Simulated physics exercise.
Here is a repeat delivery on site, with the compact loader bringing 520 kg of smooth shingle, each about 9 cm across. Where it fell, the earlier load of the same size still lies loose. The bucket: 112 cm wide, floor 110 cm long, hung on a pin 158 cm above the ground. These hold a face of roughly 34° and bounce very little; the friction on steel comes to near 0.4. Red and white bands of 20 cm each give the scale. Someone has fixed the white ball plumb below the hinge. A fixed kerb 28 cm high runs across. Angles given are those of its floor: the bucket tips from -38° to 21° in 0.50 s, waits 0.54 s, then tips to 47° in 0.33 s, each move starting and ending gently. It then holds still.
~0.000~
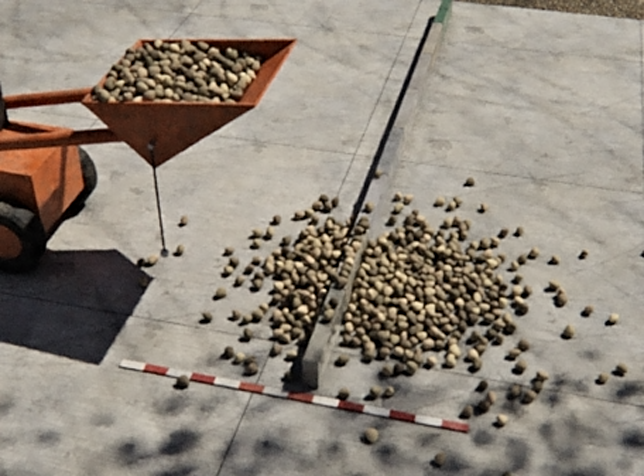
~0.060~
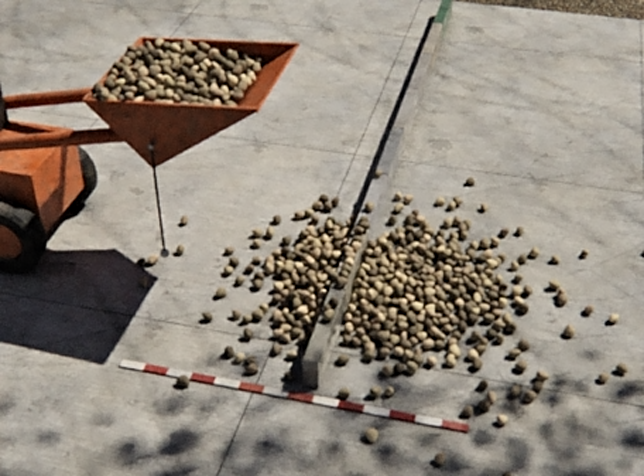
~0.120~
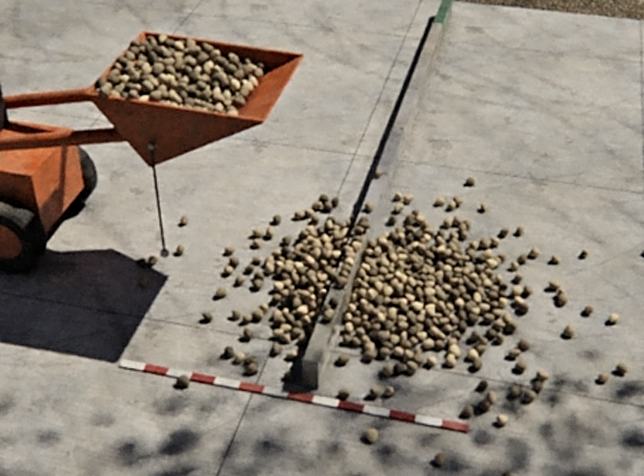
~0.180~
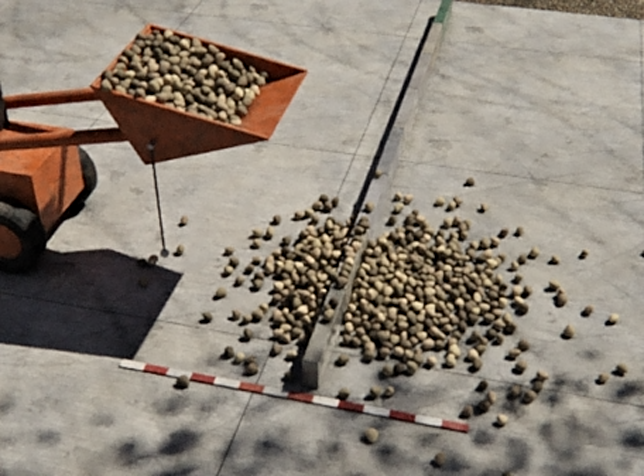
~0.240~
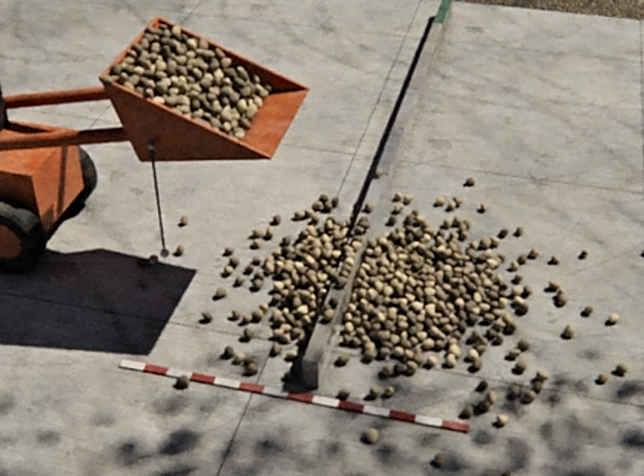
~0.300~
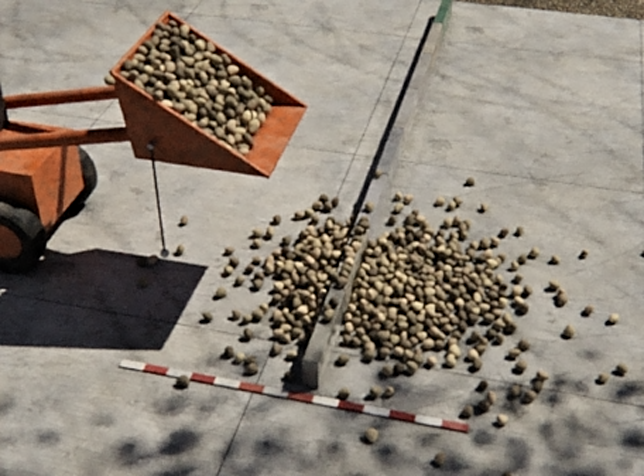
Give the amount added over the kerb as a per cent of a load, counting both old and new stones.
About 25 per cent of a load.
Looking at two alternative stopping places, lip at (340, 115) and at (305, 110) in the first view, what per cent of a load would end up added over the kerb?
90 % and 60 %.
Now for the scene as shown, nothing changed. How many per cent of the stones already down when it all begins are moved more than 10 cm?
Estimate: 10 %, roughly.
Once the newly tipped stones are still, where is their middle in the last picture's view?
Roughly at (316, 266) in the last picture.
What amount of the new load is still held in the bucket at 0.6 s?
I'd say about 100 per cent.
After 0.4 s the floor is at 15°; in per cent of one load, 100 in the bucket, 36 on this side of the kerb, 64 over the kerb; the foremost stones are at (613, 316).
After 0.6 s the floor is at 21°; in per cent of one load, 99 in the bucket, 37 on this side of the kerb, 64 over the kerb; the foremost stones are at (613, 316).
After 1.8 s the floor is at 47°; in per cent of one load, 0 in the bucket, 111 on this side of the kerb, 88 over the kerb; the foremost stones are at (613, 316).
After 4.6 s the floor is at 47°; in per cent of one load, 0 in the bucket, 111 on this side of the kerb, 89 over the kerb; the foremost stones are at (613, 316). Net gain over the kerb, 25.
